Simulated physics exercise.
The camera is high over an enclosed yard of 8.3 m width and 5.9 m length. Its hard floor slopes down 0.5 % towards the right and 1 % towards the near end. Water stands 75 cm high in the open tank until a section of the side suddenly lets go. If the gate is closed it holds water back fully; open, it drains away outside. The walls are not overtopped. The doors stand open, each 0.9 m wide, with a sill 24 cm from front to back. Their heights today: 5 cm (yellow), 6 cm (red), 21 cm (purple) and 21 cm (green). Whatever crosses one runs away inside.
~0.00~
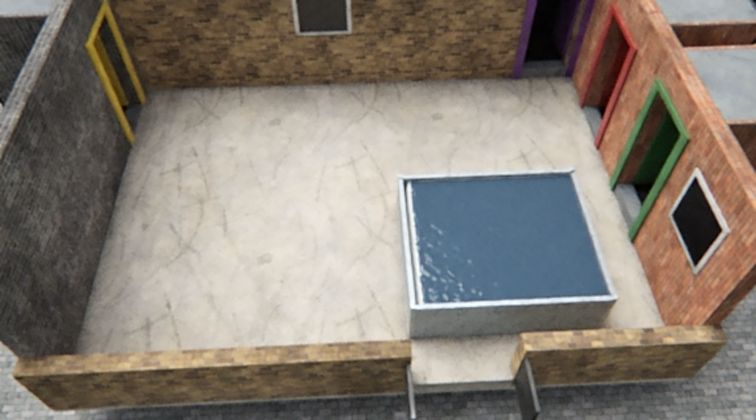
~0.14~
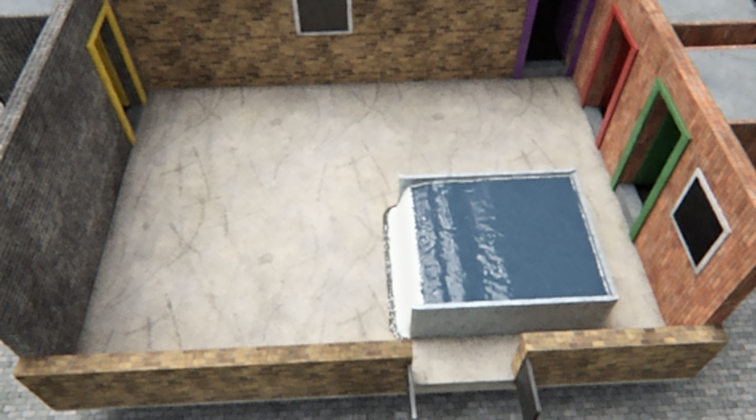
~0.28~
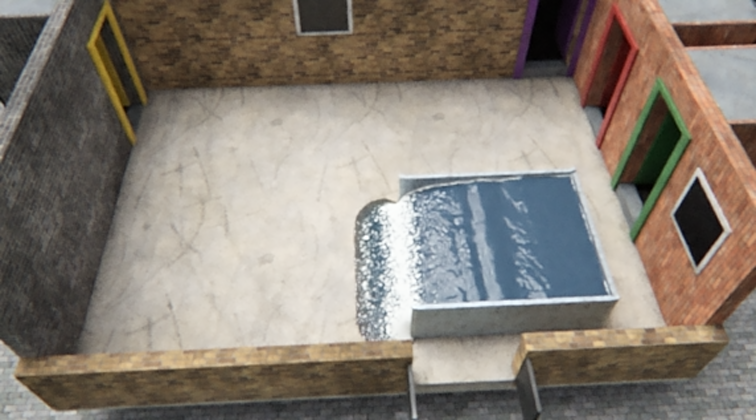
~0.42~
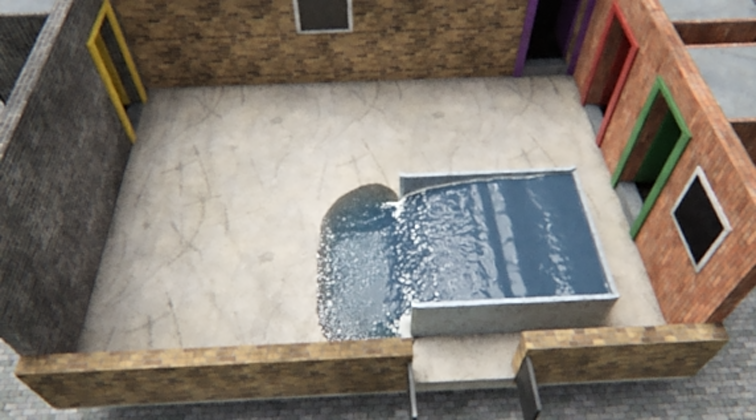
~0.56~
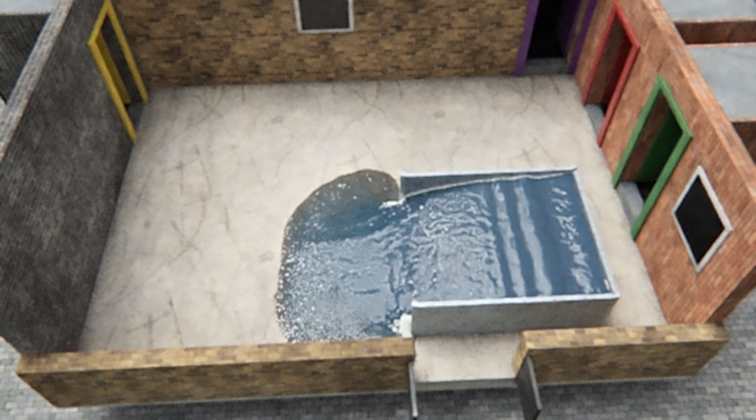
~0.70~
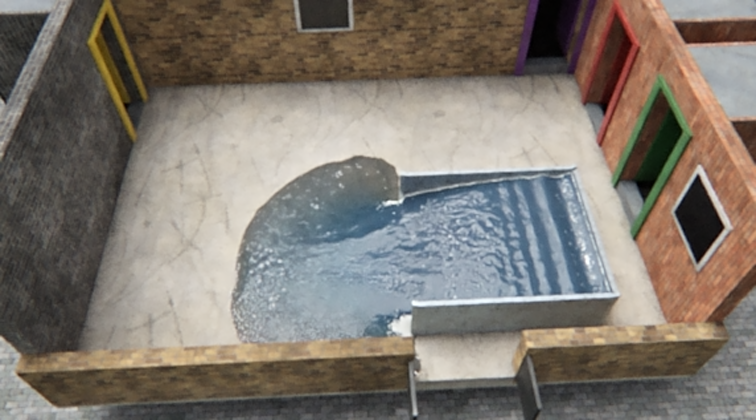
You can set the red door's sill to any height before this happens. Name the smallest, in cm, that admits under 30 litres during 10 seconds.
Some 11.5 cm above the ground.
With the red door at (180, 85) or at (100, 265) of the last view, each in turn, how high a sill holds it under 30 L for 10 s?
Roughly 22 and 28 cm.
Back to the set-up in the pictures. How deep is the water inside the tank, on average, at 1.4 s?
Some 43 cm.
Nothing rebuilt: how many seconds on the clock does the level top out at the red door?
Near 9.0 s.
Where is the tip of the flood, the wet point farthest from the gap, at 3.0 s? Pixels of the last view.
At about (148, 91).
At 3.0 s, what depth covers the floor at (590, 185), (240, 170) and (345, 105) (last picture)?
About 0, 5 and 0 cm.
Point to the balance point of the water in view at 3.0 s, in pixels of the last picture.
At about (281, 260).
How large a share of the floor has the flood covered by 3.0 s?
About 55 per cent.
After 1.4 s water covers 40 % of the floor, deepest (32 cm) near (399, 295); it has not reached the red door.
After 3.0 s water covers 55 % of the floor, deepest (46 cm) near (70, 380); it has not reached the red door.
After 10.0 s water covers 100 % of the floor, deepest (18 cm) near (605, 159); 15 cm at the red door, 100 litres in over its 6 cm sill.
At the red door as built, the water arrived by 7.0 s and peaked near 15 cm at 9.0 s.
Run again over the same 10 s with other heights there, 44 litres in over 10 cm, 12 litres over 13.5 cm. The limit of 30 litres is kept from about 11.5 cm up.
